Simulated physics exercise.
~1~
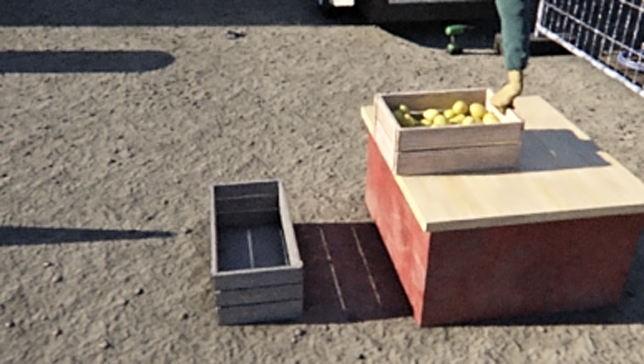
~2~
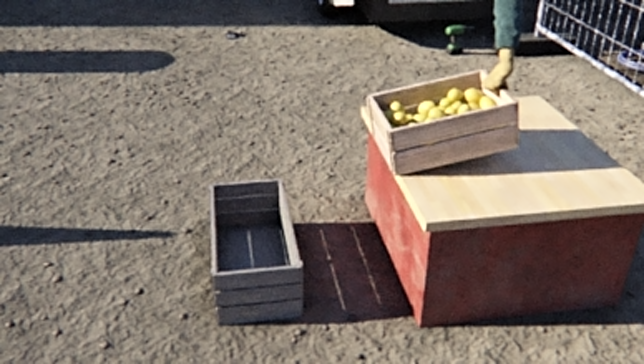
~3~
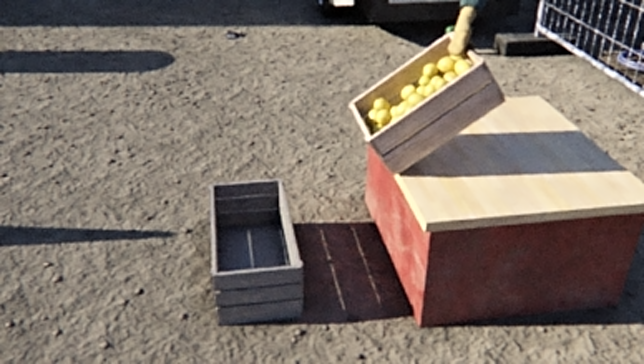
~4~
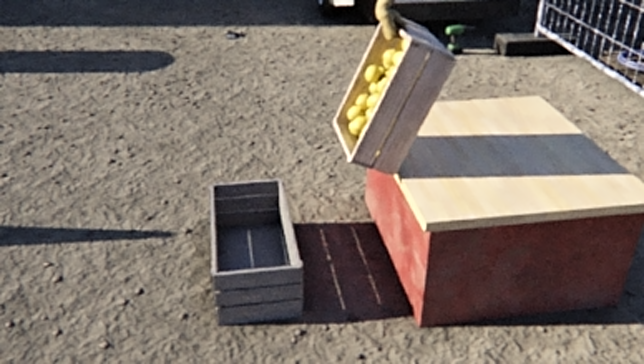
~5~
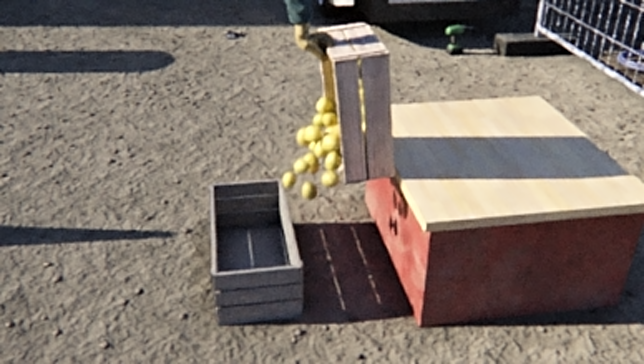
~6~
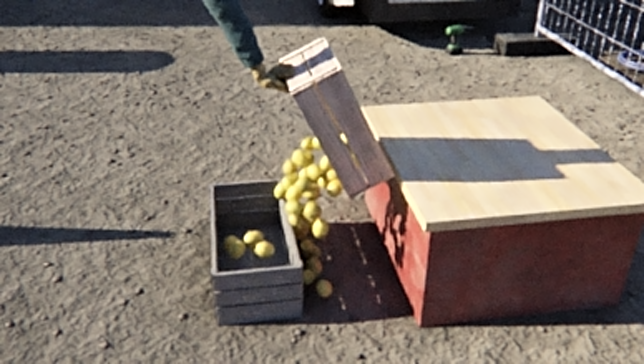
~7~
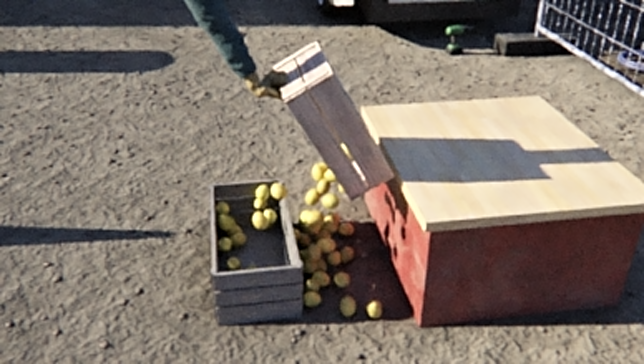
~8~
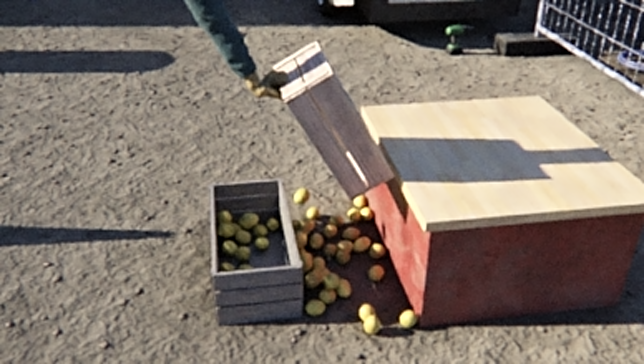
A wooden crate of yellow lemons sits on the near left end of a red bench with a pale wooden top, seen from above on sunlit, gritty ground. An empty grey box stands on the ground to the left, and metal fencing shows at the upper right. A gloved hand lifts the crate's far end and tips it leftward until it hangs steeply, mouth downward. Lemons spill in a stream, some dropping into the box, many falling into the gap beside the bench. The crate stops, and more lemons lie scattered on the ground than in the box.
